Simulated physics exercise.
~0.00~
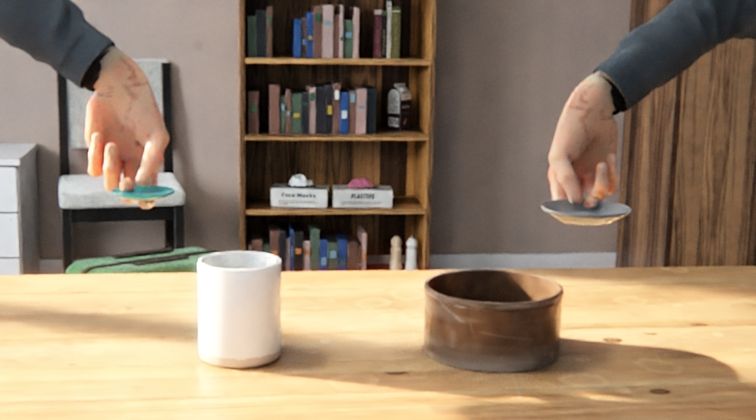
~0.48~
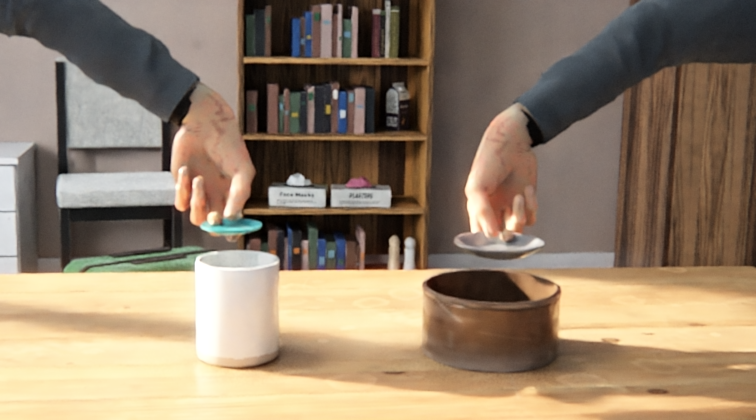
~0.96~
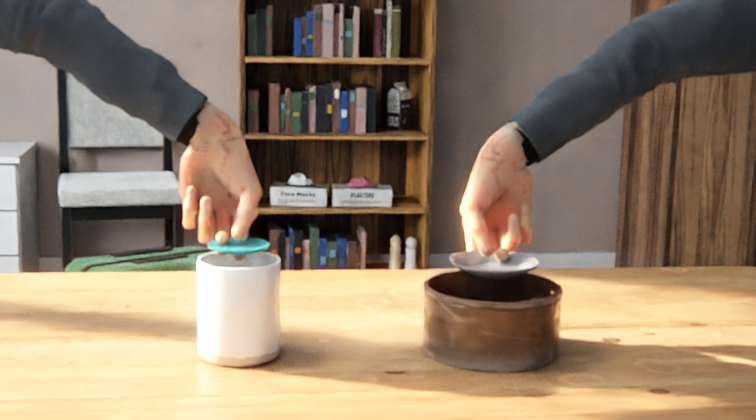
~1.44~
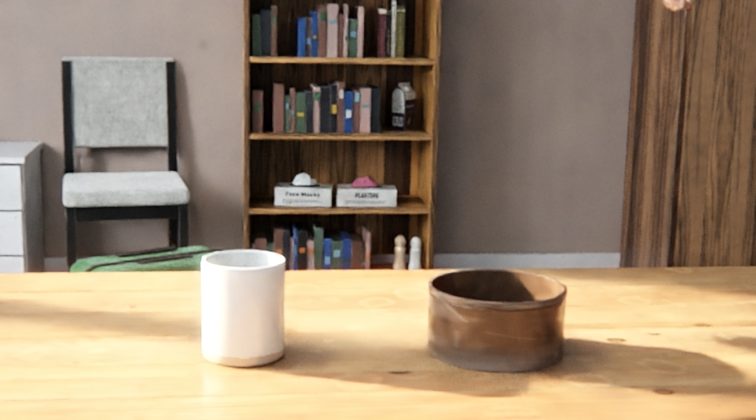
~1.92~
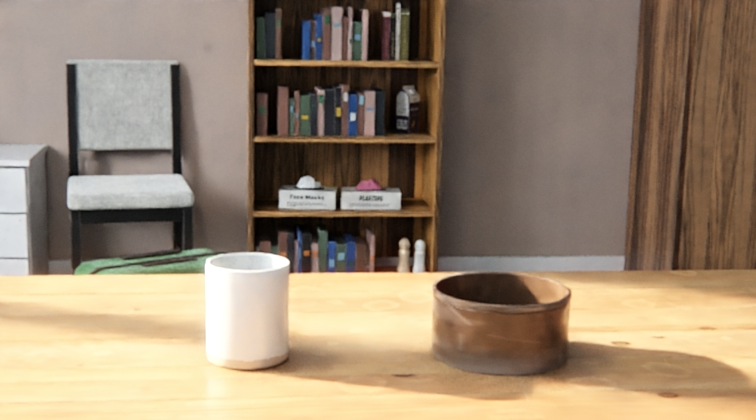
Two hands brought a turquoise disc over a white mug on the left and a grey one over a wider brown bowl on the right, lowered both and let go; the discs dropped inside, leaving the two containers standing on the wooden table.
